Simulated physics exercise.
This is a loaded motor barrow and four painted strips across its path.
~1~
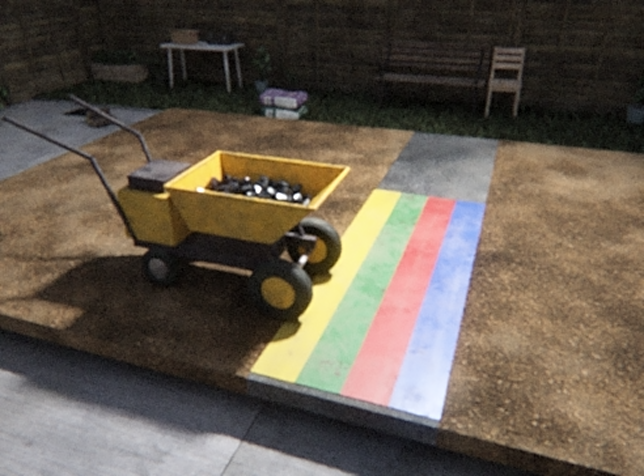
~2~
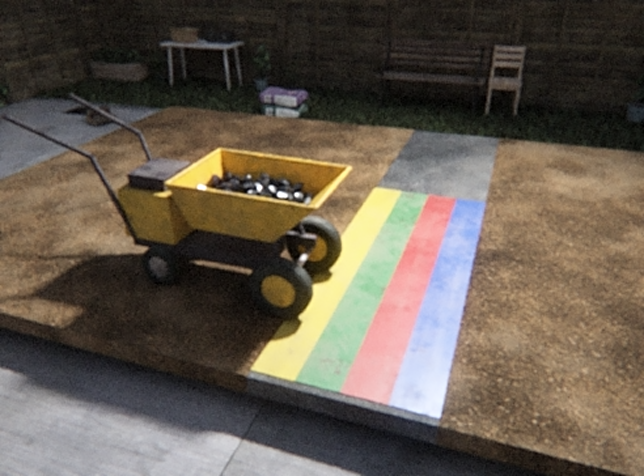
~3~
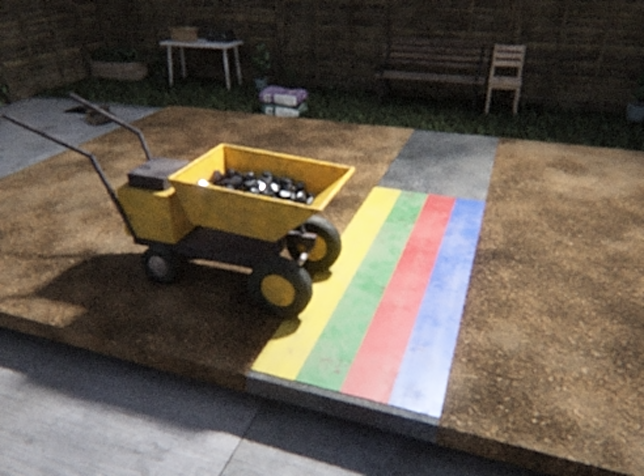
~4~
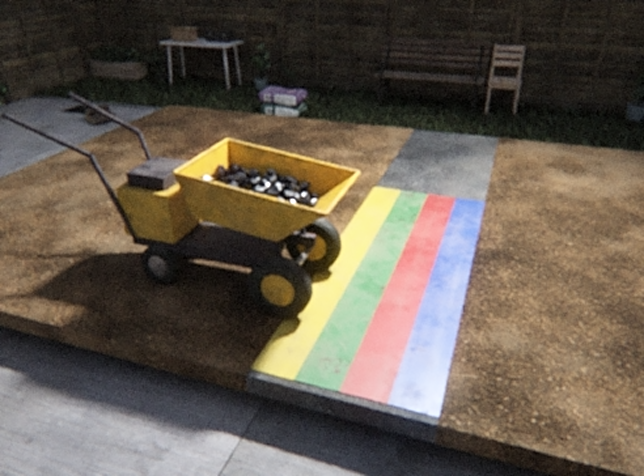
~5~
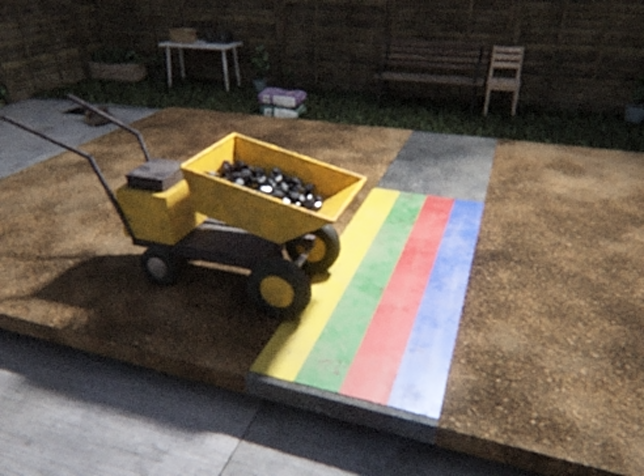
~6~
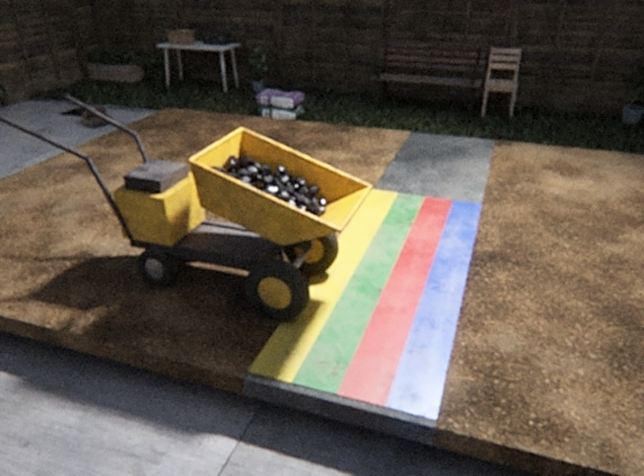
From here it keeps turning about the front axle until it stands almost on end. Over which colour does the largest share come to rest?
Most lies over the blue band.
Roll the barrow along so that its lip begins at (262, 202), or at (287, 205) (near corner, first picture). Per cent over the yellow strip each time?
First some 0, then 0 per cent.
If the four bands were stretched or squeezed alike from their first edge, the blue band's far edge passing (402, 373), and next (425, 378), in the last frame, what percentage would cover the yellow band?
Near 0 % and 0 %.
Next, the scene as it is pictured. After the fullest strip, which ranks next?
It is the strip in red.
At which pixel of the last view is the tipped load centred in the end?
Near (428, 315).
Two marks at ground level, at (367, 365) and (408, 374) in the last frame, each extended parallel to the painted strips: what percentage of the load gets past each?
About 80 and 50 per cent.
Shortly afterwards, skip tipped steeply; the whole lot in the skip.
Next, skip tipped right over; near two thirds in the skip; near a quarter over the red strip; near a quarter over the blue strip.
Some moments later, skip tipped right over; a little in the skip; near a quarter over the red strip; near a third over the blue strip; near a quarter off the paint.
In the end, skip tipped right over; a little in the skip; none at all over the yellow strip; none at all over the green strip; near a quarter over the red strip; near a third over the blue strip; near a quarter off the paint.
